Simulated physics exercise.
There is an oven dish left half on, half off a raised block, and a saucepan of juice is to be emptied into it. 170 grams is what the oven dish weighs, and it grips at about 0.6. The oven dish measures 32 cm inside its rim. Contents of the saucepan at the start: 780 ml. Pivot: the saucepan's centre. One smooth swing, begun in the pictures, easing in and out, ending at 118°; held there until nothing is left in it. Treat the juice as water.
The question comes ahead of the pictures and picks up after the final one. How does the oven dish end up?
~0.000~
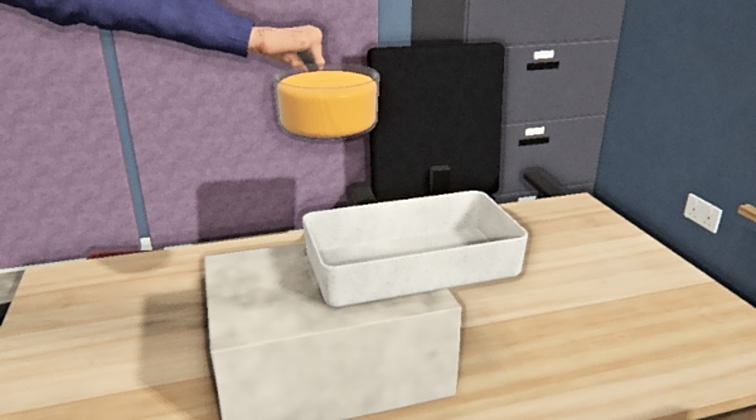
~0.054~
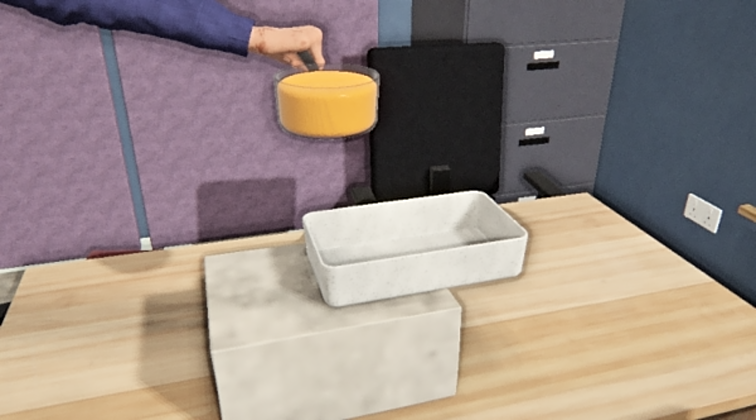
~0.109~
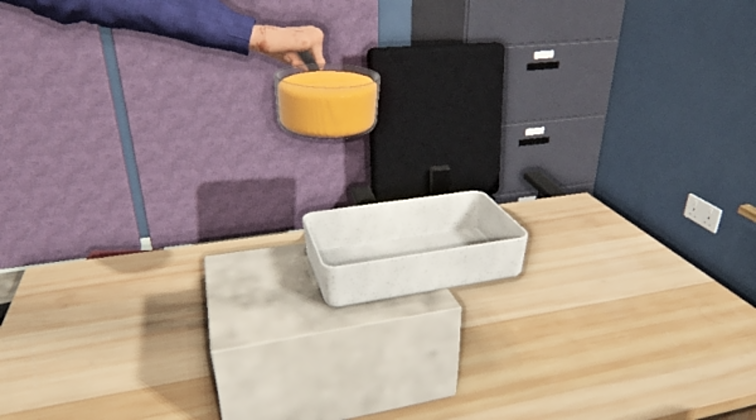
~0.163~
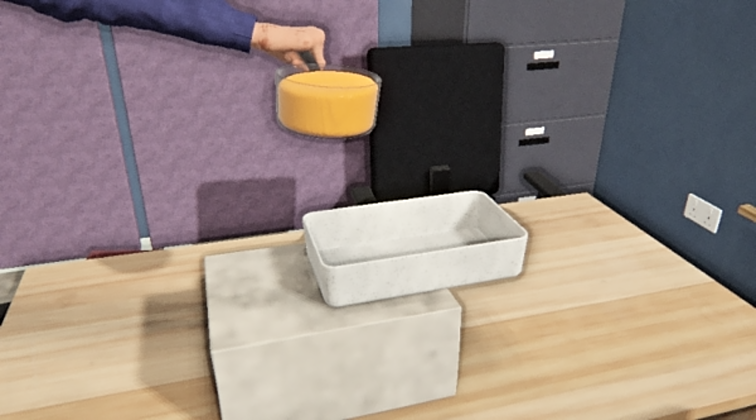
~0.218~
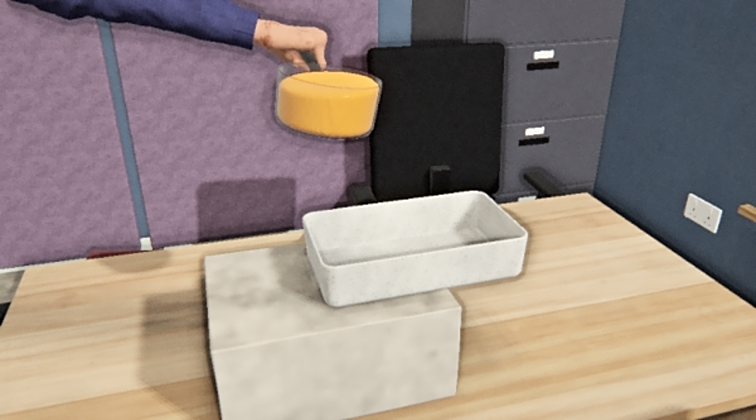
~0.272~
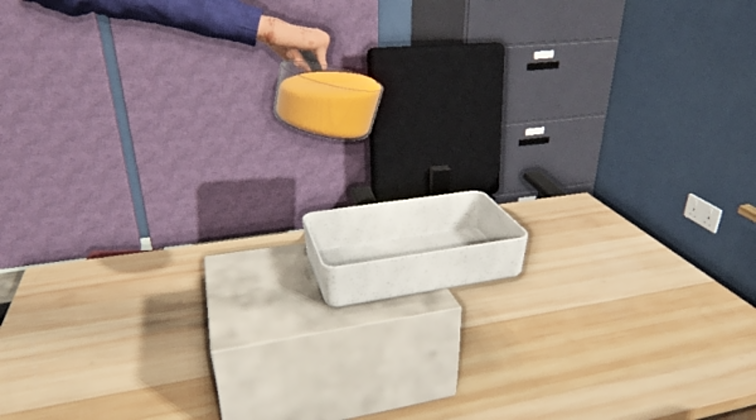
It falls off.
By 0.70 s the tilt is 75° and 40 per cent is still to pour; the oven dish lies level with 16 per cent in it.
By 1.01 s the tilt is 111° and 4 per cent is still to pour; the oven dish leans 28° with 82 per cent in it.
By 1.34 s the tilt is 118° and 0 per cent is still to pour; the oven dish leans 87° with 17 per cent in it.
By 1.69 s the tilt is 118° and 0 per cent is still to pour; the oven dish leans 138° with 0 per cent in it.
At rest the oven dish leans 180° with 0 per cent in it.
